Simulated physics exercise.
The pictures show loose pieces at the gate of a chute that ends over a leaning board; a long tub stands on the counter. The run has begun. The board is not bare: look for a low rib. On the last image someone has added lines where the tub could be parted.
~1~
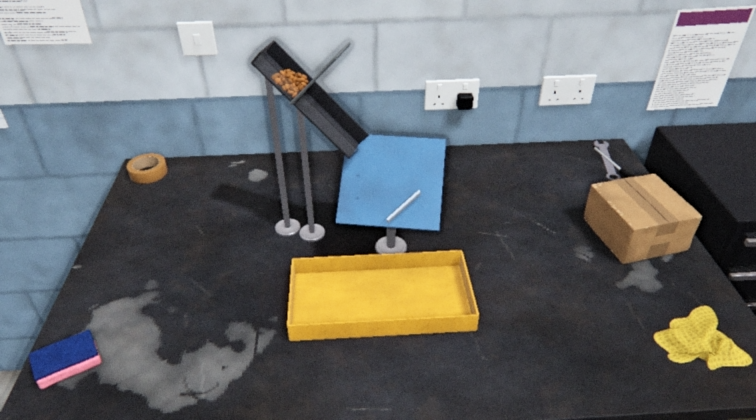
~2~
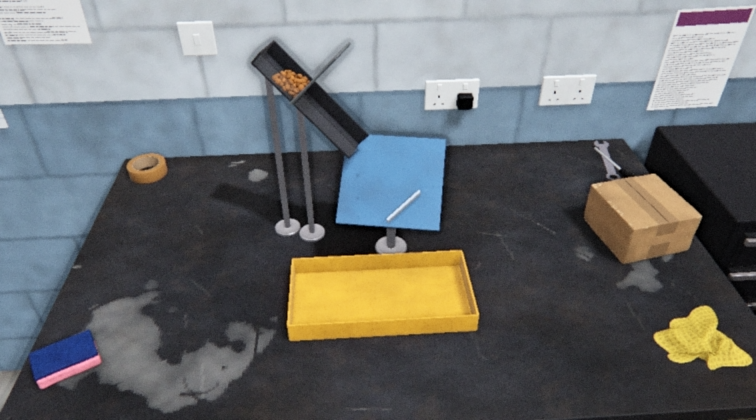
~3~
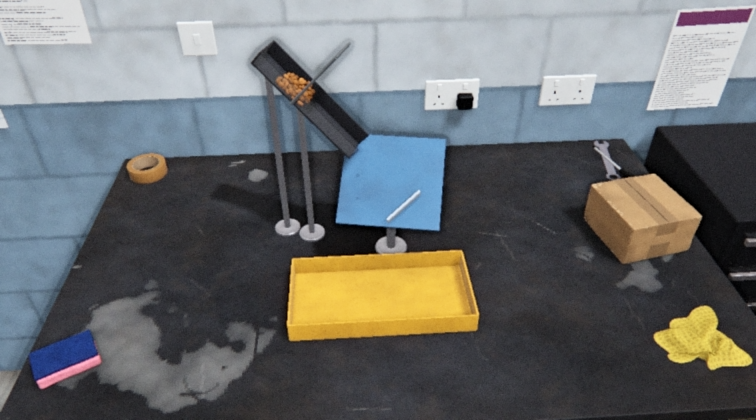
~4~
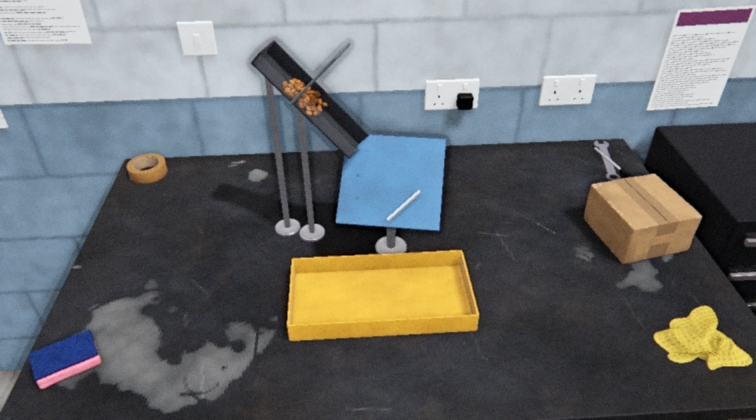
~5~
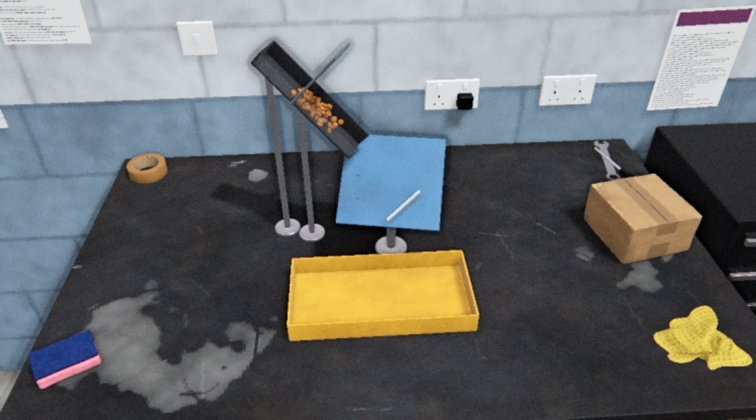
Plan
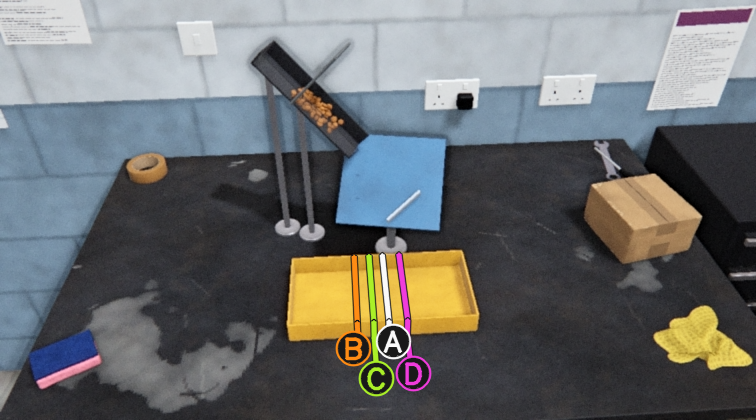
On a dark, scuffed worktop against a white and blue brick wall, seen from the front and slightly above, a black chute on two grey posts slopes down rightward to a tilted blue board with a pale rib. A yellow tub sits empty in front, with tape and a sponge left, a cardboard box and yellow cloth right. The orange-brown pieces start bunched high in the chute, then slide down it, spreading out, while the camera stays still.
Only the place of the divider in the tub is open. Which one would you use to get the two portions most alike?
C beats the others.
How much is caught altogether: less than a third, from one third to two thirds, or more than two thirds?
About that: More than two thirds.
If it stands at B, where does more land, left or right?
The right side.
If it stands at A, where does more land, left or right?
The left side.
On the marked copy, line A crosses the front rim at (388, 320); line B crosses the front rim at (357, 322); line C crosses the front rim at (373, 321); line D crosses the front rim at (407, 319).
With A, of what is caught, nearly all on the left of the divider, a small part on the right.
With B, of what is caught, a stray few on the left of the divider, nearly all on the right.
With C, of what is caught, about half on the left of the divider, about half on the right.
With D, of what is caught, nearly all on the left of the divider, a stray few on the right.
